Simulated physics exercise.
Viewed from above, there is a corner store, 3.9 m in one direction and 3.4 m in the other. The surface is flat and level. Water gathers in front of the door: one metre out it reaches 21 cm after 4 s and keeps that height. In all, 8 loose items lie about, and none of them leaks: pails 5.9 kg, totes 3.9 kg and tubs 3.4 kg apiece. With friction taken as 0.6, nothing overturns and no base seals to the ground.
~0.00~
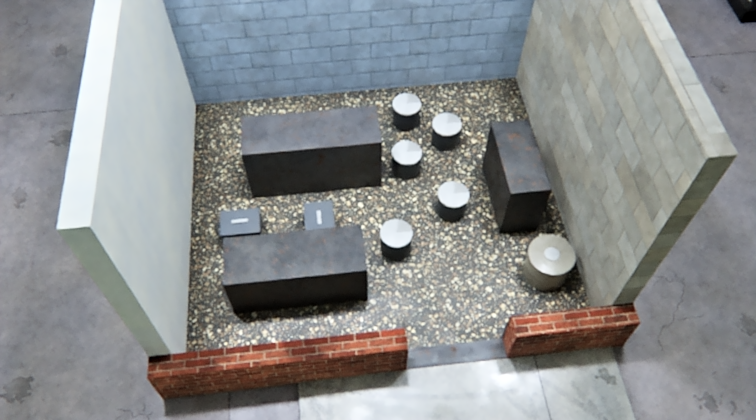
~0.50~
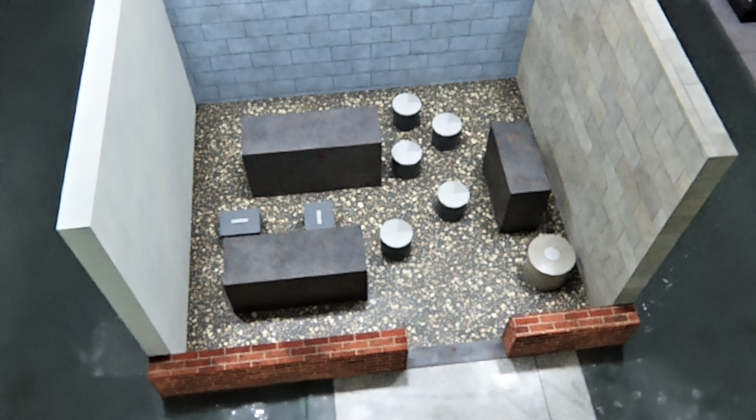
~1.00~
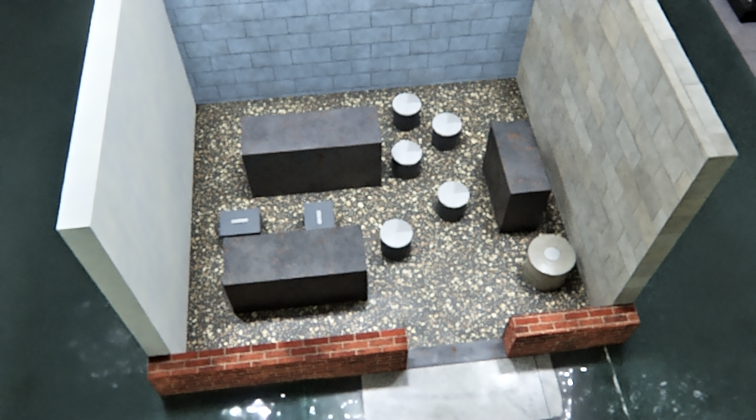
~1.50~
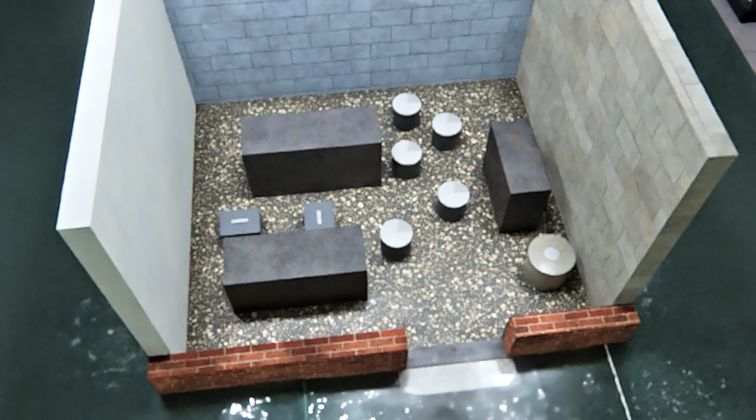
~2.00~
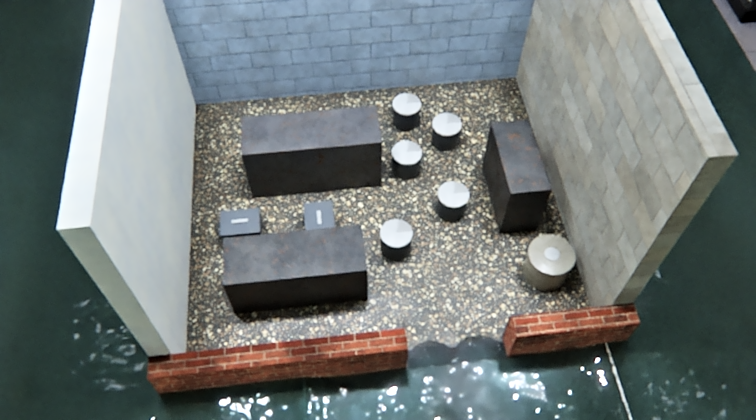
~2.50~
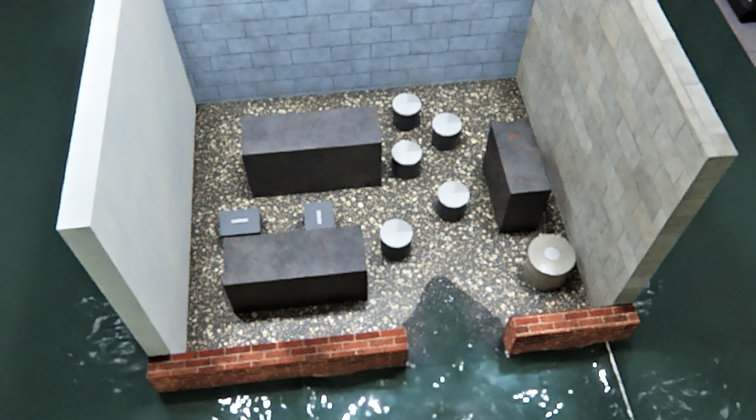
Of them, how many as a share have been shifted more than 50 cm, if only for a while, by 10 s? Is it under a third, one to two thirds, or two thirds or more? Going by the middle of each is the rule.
Two thirds plus.
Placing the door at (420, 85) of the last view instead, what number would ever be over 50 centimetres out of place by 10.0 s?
In that case the number is 4.
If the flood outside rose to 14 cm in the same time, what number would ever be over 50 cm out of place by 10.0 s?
Then the count would be 4.
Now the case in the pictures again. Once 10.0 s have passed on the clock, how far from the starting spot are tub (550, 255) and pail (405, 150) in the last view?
Respectively 40 and 200 cm.
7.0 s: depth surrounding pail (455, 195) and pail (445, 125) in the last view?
Depths: Near 10 cm, then near 11 cm.
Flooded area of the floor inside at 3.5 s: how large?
Wet: Near 2.0 m2.
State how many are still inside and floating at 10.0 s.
Count: 8.
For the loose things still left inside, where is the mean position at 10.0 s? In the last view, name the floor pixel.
Mean position: Approximately (337, 192).
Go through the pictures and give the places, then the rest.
In the first picture, a pail at (454, 194), on the bottom; a tote at (240, 222), on the bottom; water covers 0.0 m2; 0 of 8 have shifted.
In the second picture, a pail at (454, 194) rests on the ground; a tote at (240, 222) rests on the ground; 0.0 m2 under water; 0 of 8 have shifted.
In the third picture, a pail at (454, 194) rests on the ground; a tote at (240, 222) rests on the ground; water covers 0.0 m2; 0 of 8 have shifted.
In the fourth picture, a pail at (454, 194) rests on the ground; a tote at (240, 222) rests on the ground; water covers 0.0 m2; 0 of 8 have shifted.
In the fifth picture, a pail at (454, 194), on the bottom; a tote at (240, 222) rests on the ground; 0.0 m2 under water; 0 of 8 have shifted.
In the sixth picture, a pail at (454, 194) rests on the ground; a tote at (240, 222), on the bottom; water covers 0.4 m2; 0 of 8 have shifted.
After 3.5 s 0 of 8 are over 50 cm from their spots; 0 afloat.
After 4.5 s 0 of 8 are over 50 cm from their spots; 0 afloat.
After 7.0 s 5 of 8 are over 50 cm from their spots; 6 afloat.
After 10.0 s 7 of 8 are over 50 cm from their spots, and 7 have been at some point; 8 afloat.
